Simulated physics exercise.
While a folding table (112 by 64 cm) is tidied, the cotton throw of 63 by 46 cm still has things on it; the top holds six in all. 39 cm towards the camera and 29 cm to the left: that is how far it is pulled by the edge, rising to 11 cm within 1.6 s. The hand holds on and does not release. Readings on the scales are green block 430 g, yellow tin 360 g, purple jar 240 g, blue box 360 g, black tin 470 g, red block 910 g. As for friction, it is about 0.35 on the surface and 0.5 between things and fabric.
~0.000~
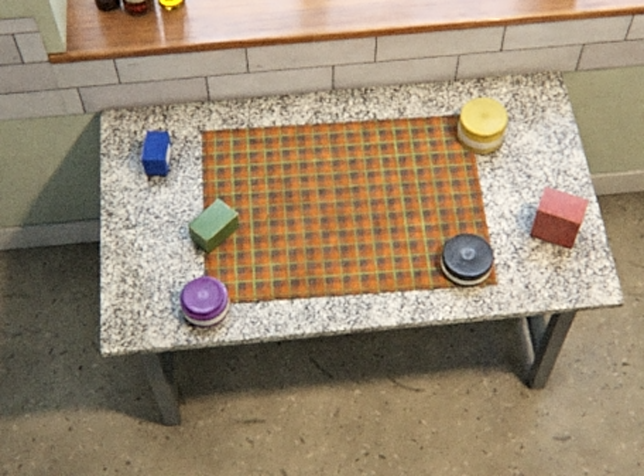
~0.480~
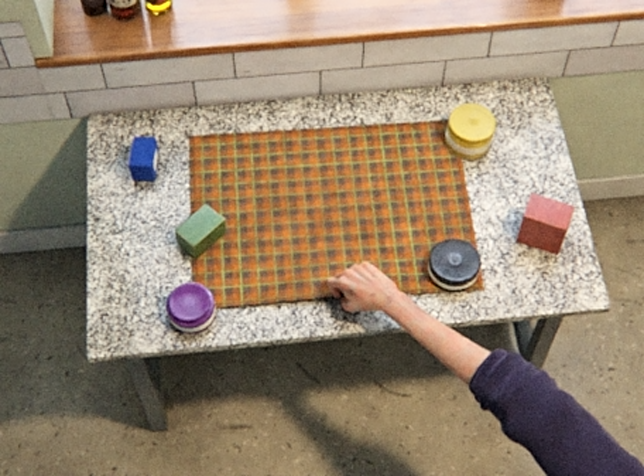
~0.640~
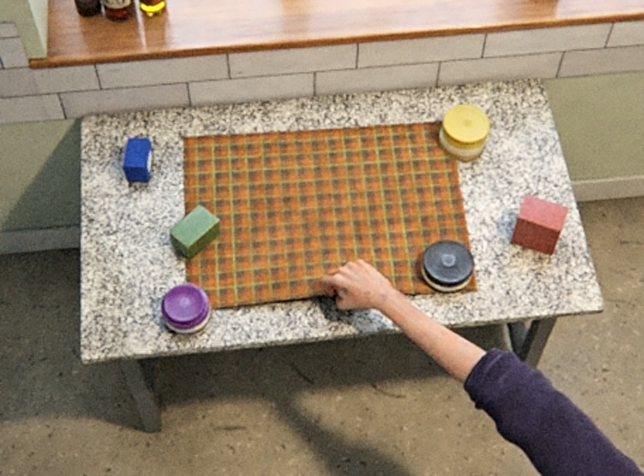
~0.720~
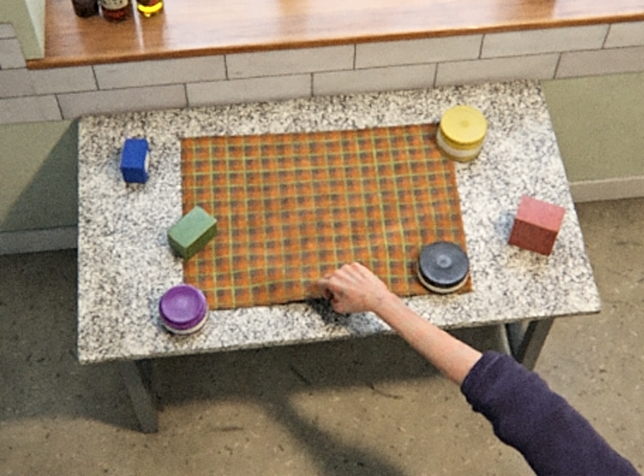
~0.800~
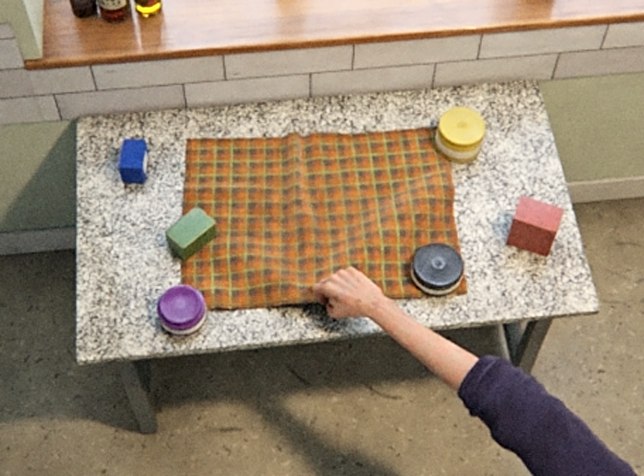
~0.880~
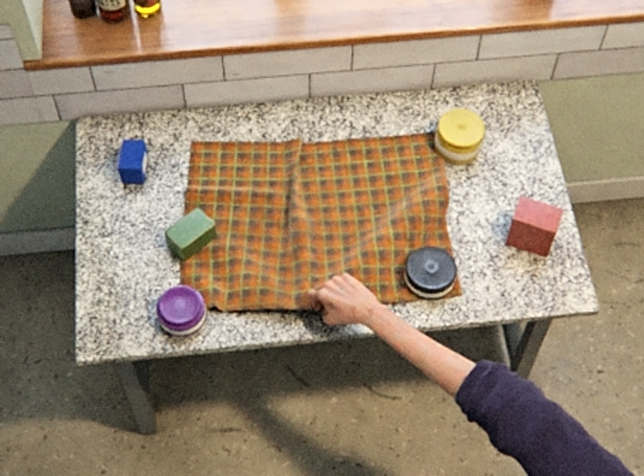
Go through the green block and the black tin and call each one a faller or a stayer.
Green block: Faller. Black tin: Faller.
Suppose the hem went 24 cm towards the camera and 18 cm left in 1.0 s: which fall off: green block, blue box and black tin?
Result - green block: Still on top, blue box: Still on top, black tin: Gone.
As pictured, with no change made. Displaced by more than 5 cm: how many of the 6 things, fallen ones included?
In total, 3 of them qualify.
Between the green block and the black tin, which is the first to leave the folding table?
I'd pick the black one.
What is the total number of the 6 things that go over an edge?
3.
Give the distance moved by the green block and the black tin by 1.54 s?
For the green block, 15 centimetres, and for the black tin, 30 centimetres.
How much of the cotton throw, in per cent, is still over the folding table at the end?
Around 0 percent.
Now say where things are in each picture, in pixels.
Shows, green block (213, 219); black tin (468, 254); cotton throw corners (202, 131), in the first picture.
Shows, cotton throw corners (189, 136); grip (339, 296), in the second picture.
Shows, cotton throw corners (184, 137); grip (333, 294), in the third picture.
Shows, cotton throw corners (181, 138); grip (329, 297), in the fourth picture.
Shows, black tin (438, 264); cotton throw corners (187, 139); grip (324, 302), in the fifth picture.
Shows, green block (190, 228); black tin (432, 267); cotton throw corners (192, 141) (462, 296); grip (319, 309), in the sixth picture.
After 1.2 s, 95 % of the cotton throw is still over the top; black tin 13 cm off its start, green block 3 cm off its start, yellow tin 1 cm off its start.
After 1.5 s, 75 % of the cotton throw is still over the top; black tin 29 cm off its start, green block 14 cm off its start, purple jar 3 cm off its start.
After 1.9 s, 20 % of the cotton throw is still over the top; black tin over the edge, green block 27 cm off its start at (220, 332), purple jar 9 cm off its start at (162, 349).
After 2.2 s, 0 % of the cotton throw is still over the top; black tin over the edge, green block over the edge, purple jar over the edge.
After 3.8 s, 0 % of the cotton throw is still over the top; green block over the edge, black tin over the edge, purple jar over the edge, yellow tin 1 cm off its start at (461, 129).
